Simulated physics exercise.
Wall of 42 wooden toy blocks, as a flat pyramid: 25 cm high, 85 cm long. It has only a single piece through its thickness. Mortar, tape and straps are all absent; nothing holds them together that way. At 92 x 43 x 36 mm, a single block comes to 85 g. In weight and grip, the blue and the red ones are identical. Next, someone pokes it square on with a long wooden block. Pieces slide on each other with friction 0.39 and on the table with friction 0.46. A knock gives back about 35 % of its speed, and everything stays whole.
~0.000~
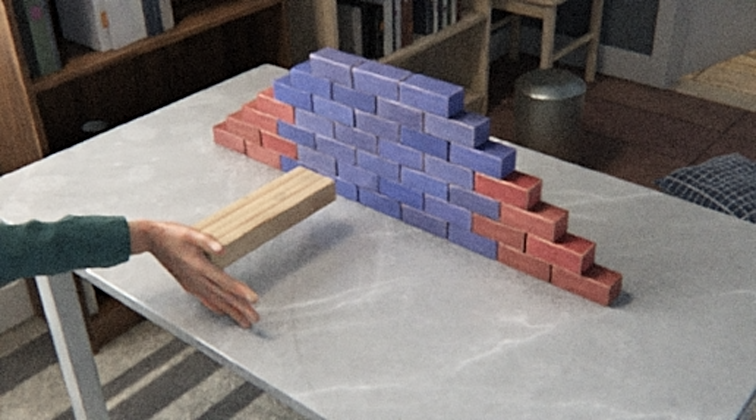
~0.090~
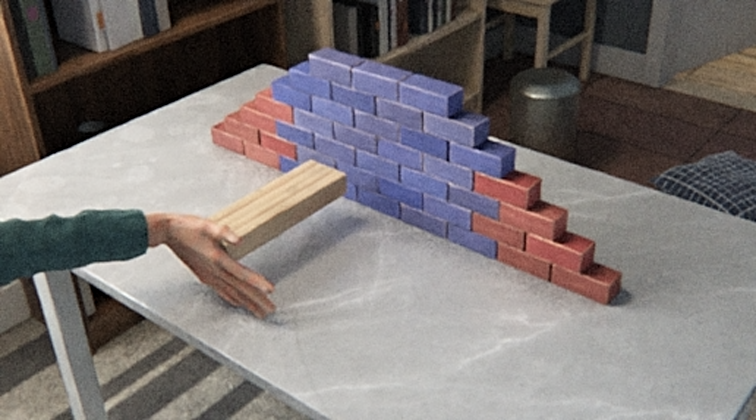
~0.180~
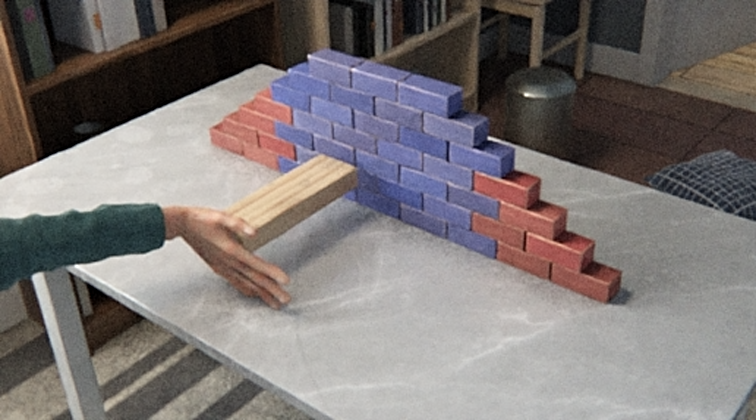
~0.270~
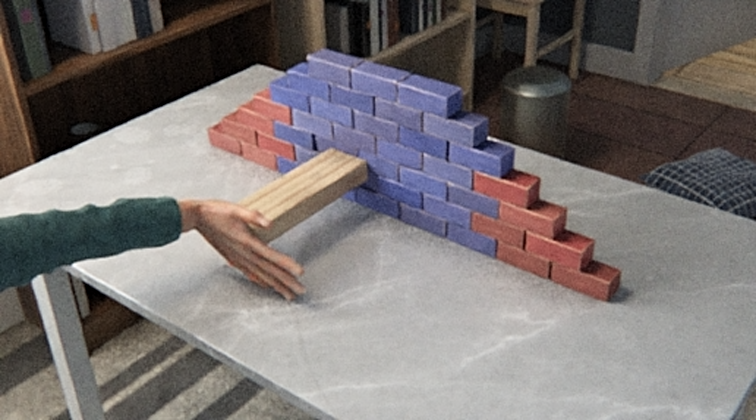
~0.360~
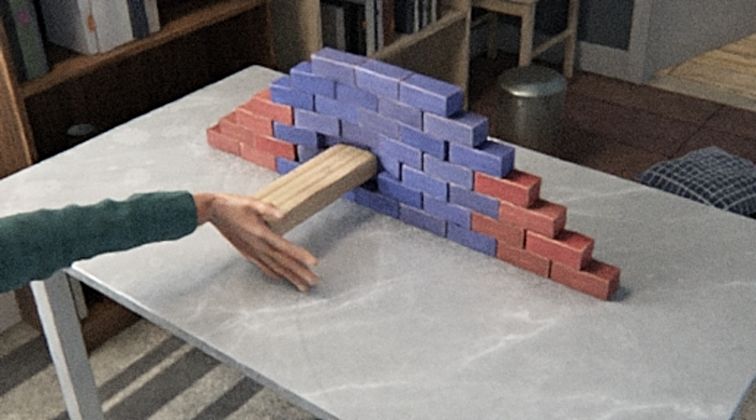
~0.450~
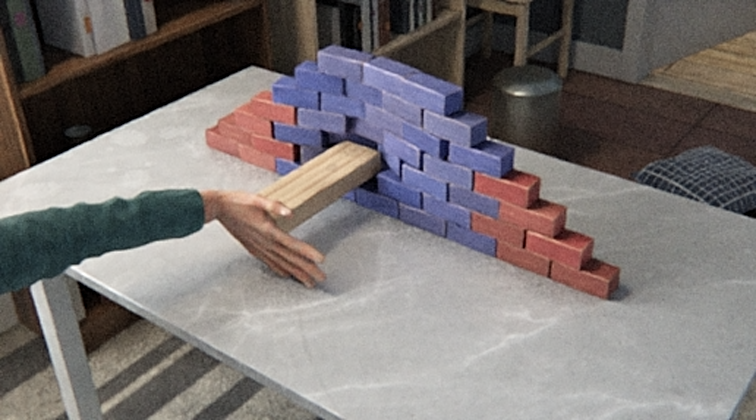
On a pale marble-look table, a hand pushes a long wooden block into a blue and red brick wall, shifting blue bricks backward.
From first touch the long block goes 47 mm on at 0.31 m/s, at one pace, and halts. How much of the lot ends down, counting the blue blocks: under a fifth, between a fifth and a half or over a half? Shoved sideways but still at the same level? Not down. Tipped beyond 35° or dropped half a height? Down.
Down: Above one half of them.
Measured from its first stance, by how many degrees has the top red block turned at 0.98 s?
Around 90° from its start.
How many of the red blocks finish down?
For red, the number down is 1.
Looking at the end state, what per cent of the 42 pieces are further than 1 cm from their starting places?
The share is 50 %.
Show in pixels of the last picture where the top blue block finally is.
About (449, 120).
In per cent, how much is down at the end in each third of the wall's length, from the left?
Left third 50 percent, middle third 70 percent, right third 10 percent.
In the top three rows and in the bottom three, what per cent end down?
For the top it's 90 in a hundred, for the bottom 20 in a hundred.
Around 0.64 s, 1 of the 30 blue blocks down (1 of 42 in all colours); top blue block tipped 17°; top red block tipped 16°.
Around 0.82 s, 19 of the 30 blue blocks down (20 of 42 in all colours); top blue block tipped 49°, 50 mm lower; top red block tipped 51°, 29 mm lower.
Around 0.98 s, 19 of the 30 blue blocks down (20 of 42 in all colours); top blue block on its side; top red block on its side.
Finally (1.5 s), 19 of the 30 blue blocks down (20 of 42 in all colours); top blue block on its side; top red block on its side. That is 63 per cent. Seen by the last camera, middles, top blue block near (449, 121), top red block near (315, 121).
